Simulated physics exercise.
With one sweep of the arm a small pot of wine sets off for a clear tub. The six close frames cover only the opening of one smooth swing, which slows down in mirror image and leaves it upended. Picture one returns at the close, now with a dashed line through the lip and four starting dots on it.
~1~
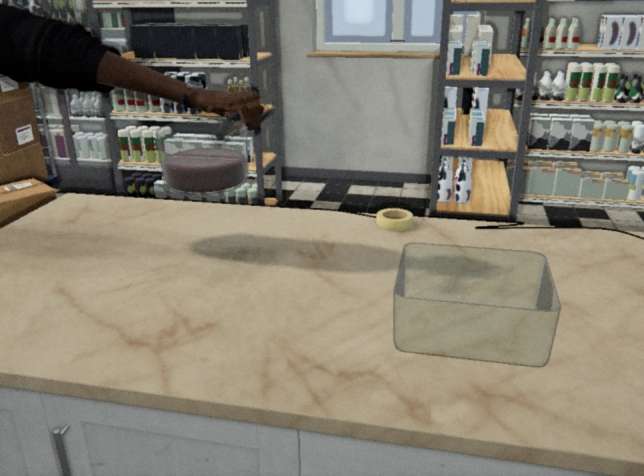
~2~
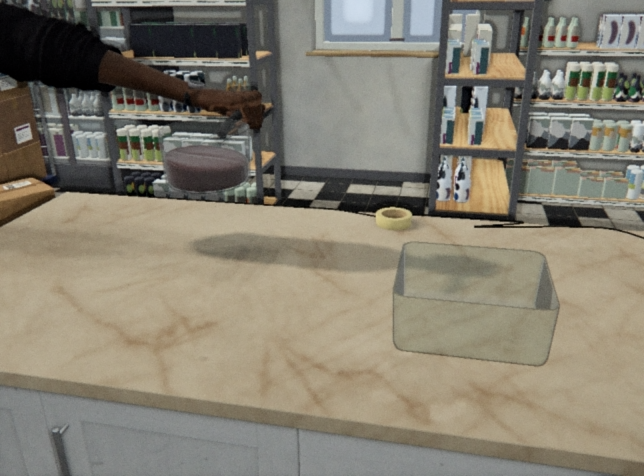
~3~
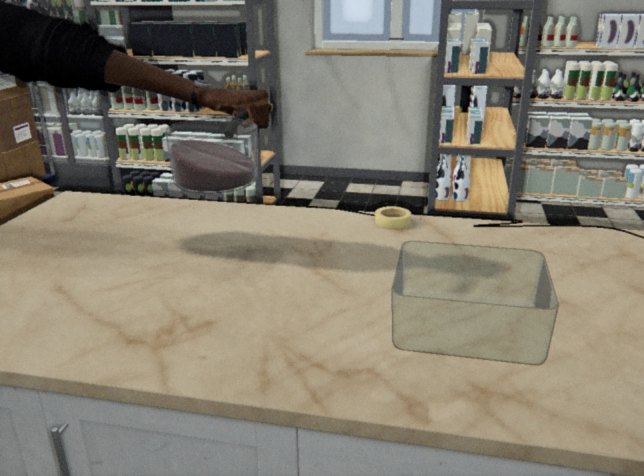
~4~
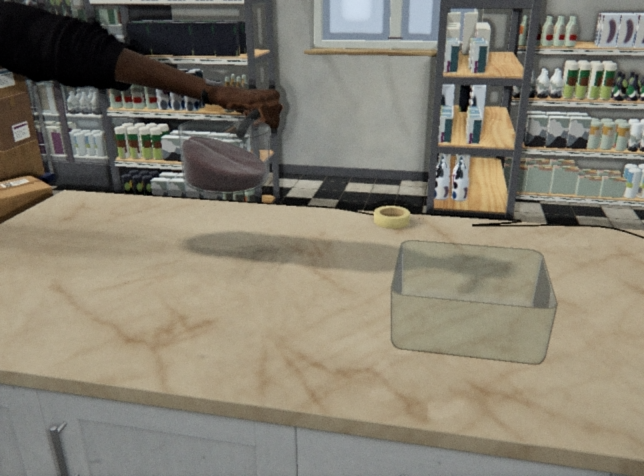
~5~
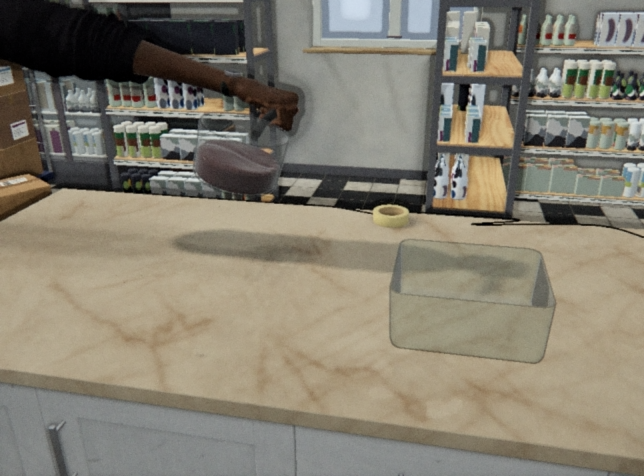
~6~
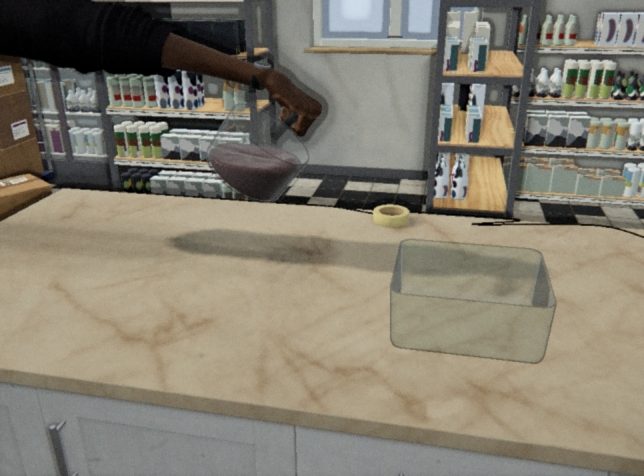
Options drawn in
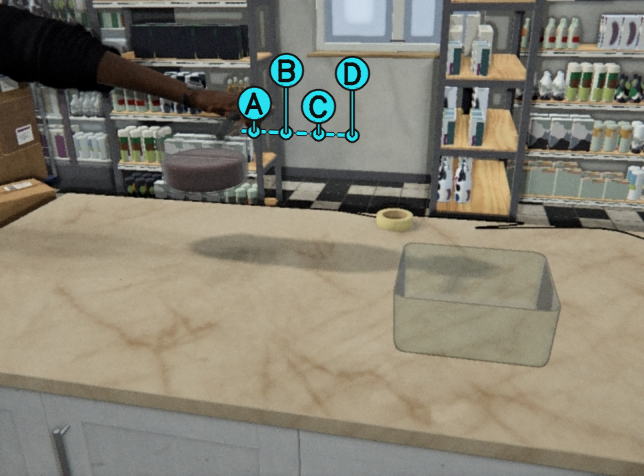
In a shop with stocked shelves along the back wall, the view looks slightly down across a beige, brown-veined counter and stays nearly still. A clear, empty rectangular tub sits right of centre, with a pale yellow roll behind it, while a dark-sleeved arm at upper left holds a clear pot of dull purplish liquid. The arm moves the pot gradually rightward above the counter, the liquid sloshing, then tilts it increasingly toward the right.
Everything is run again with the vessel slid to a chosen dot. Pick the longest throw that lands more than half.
Spot B.
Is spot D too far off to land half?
No, not at all.
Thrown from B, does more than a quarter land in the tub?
Yes, it does.
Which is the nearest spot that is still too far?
Here it is spot A.
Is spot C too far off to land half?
No.
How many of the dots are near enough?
Three of them.
On the marked copy, A at (254, 131); B at (286, 132); C at (318, 134); D at (352, 135).
If A is chosen, about 26 % lands in the tub, 70 % falls short and 4 % goes beside or beyond.
If B is chosen, about 66 % lands in the tub, 21 % falls short and 13 % goes beside or beyond.
If C is chosen, about 77 % lands in the tub, 4 % falls short and 20 % goes beside or beyond.
If D is chosen, about 79 % lands in the tub, 7 % falls short and 14 % goes beside or beyond.
